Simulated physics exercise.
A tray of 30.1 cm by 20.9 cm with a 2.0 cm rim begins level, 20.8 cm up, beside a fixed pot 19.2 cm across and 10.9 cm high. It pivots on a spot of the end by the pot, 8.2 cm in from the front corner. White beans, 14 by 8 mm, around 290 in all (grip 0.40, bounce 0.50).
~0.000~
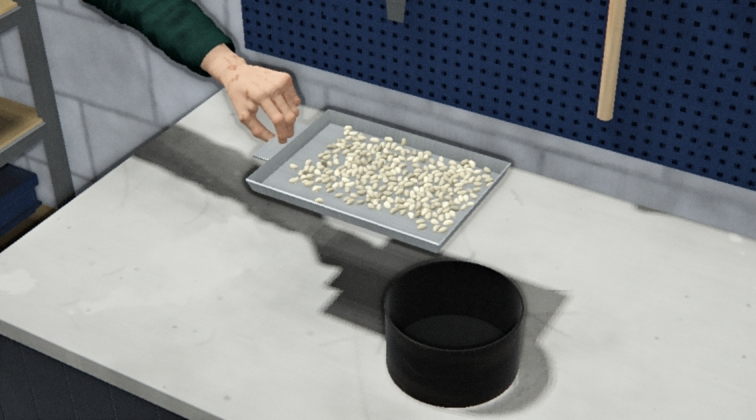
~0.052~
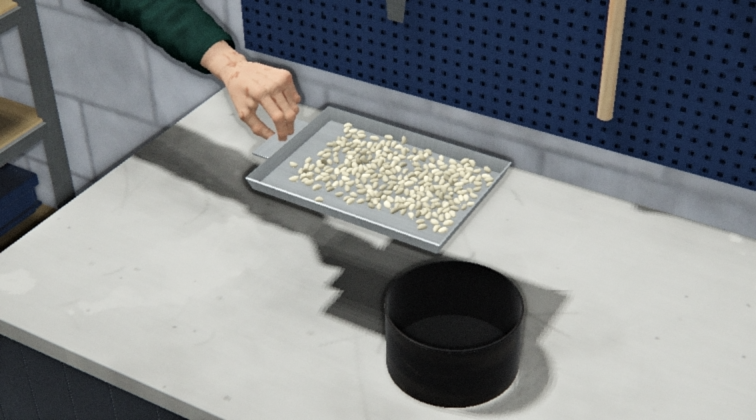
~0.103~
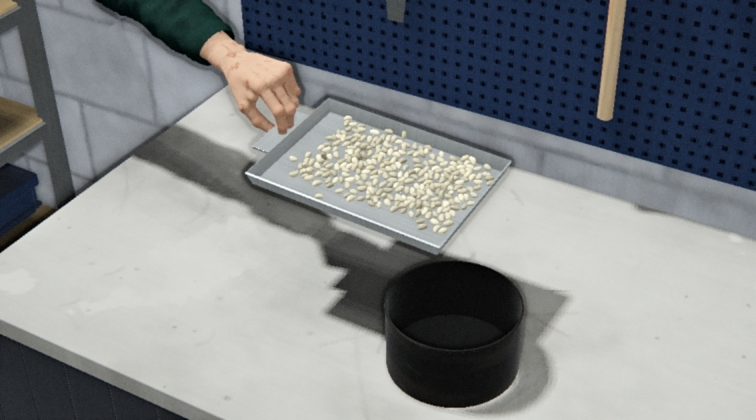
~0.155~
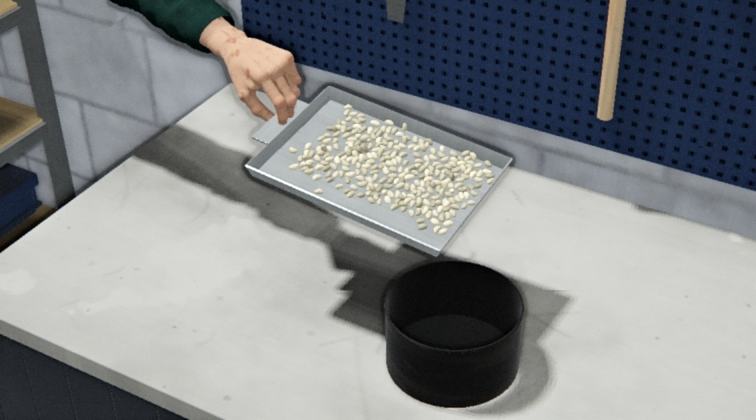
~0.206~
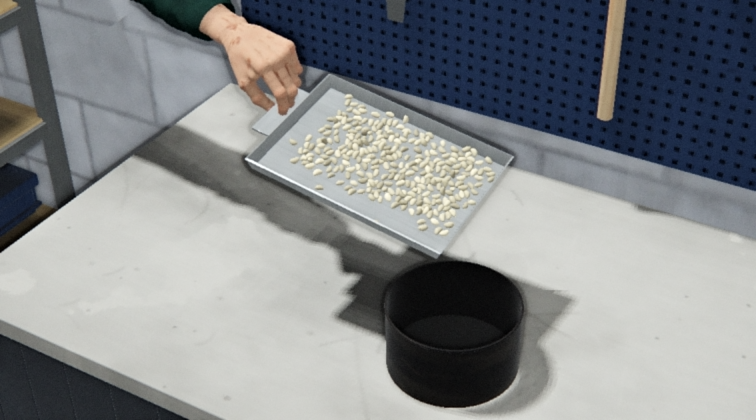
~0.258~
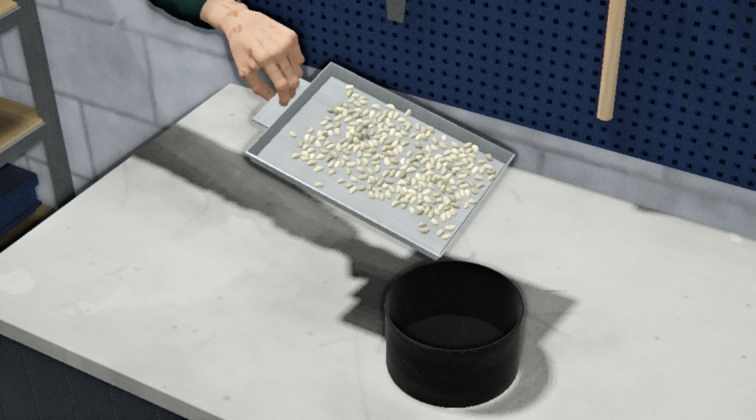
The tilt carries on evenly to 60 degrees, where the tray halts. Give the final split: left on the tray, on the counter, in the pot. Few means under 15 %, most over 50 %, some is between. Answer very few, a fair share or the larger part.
Tray: A fair share, counter: Very few, pot: The larger part.
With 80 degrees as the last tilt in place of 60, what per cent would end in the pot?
Then about 100 per cent.
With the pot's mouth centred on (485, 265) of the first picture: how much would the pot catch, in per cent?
About 10 per cent.
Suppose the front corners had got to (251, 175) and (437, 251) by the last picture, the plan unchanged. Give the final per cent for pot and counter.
Pot 35, counter 10.
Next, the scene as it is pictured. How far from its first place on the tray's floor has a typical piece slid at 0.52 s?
Roughly 4 cm.
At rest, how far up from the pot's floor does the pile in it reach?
Some 2.5 cm.
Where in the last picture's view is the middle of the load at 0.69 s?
Around (428, 210).
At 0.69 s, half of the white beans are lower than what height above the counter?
Some 24 cm.
Then, at 0.52 s, tilt 39 degrees; the tray holds 100 %, the pot 0 %.
Then, at 0.69 s, tilt 53 degrees; the tray holds 100 %, the pot 0 %.
After 0.98 s, tilt 60 degrees; the tray holds 50 %, the pot 40 %.
In the end, at 2.3 s, tray 30 %, counter 0 %, pot 70 %.
